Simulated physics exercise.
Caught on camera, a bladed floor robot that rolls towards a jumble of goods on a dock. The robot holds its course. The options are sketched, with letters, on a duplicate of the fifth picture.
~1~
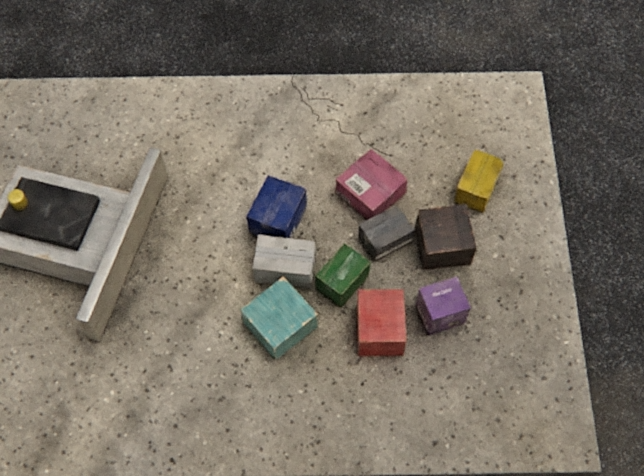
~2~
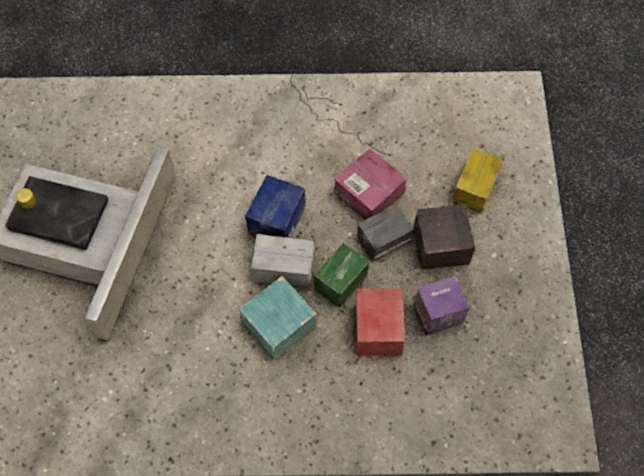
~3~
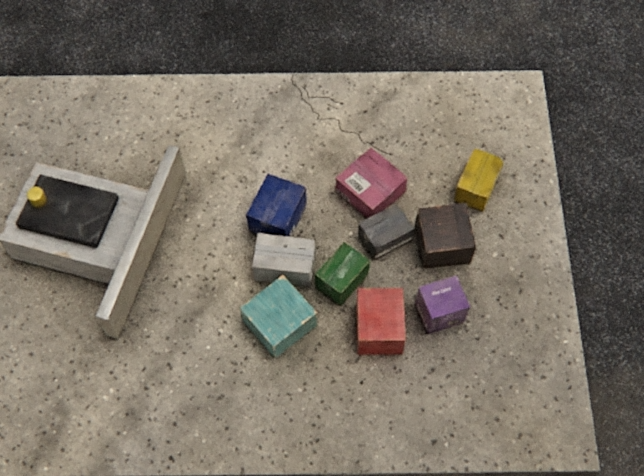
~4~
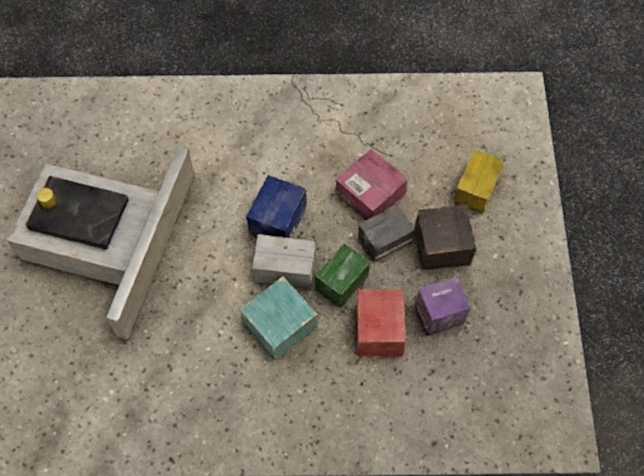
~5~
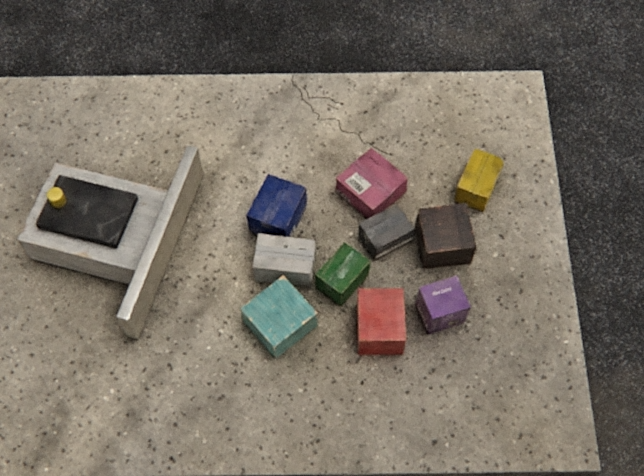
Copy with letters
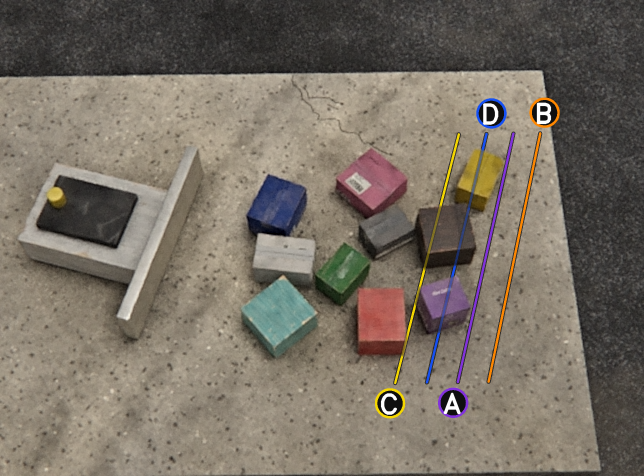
A bladed floor robot with a yellow knob on top rolled slowly and steadily to the right across a speckled slab, drawing closer to a cluster of colourful boxes that stayed still.
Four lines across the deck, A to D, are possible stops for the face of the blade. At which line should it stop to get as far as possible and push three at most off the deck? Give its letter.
Line A.
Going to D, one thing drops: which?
It is the black crate.
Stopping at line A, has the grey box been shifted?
Yes.
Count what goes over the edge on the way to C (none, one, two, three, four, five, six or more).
By then, none.
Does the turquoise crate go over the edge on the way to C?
By then, no.
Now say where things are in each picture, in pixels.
The first picture shows black crate (445, 237); red crate (381, 323); turquoise crate (280, 318).
The second picture shows robot (64, 213); green box (341, 275).
The third picture shows robot (74, 211); purple box (442, 305).
The fourth picture shows robot (84, 213); pink parcel (372, 186).
The fifth picture shows robot (93, 212); white parcel (285, 261); black crate (445, 236); red crate (381, 322).
On the copy, A at (488, 249); B at (516, 249); C at (429, 250); D at (459, 250).
On A. First, robot (211, 210); turquoise crate (299, 318); blue box (318, 211).
Then, robot (328, 209); black crate (510, 241); yellow parcel (487, 181).
Finally, robot (420, 208); black crate over the edge; yellow parcel over the edge; two fallen.
By contrast, B drops four; C is within the limit but short; D is within the limit but short.
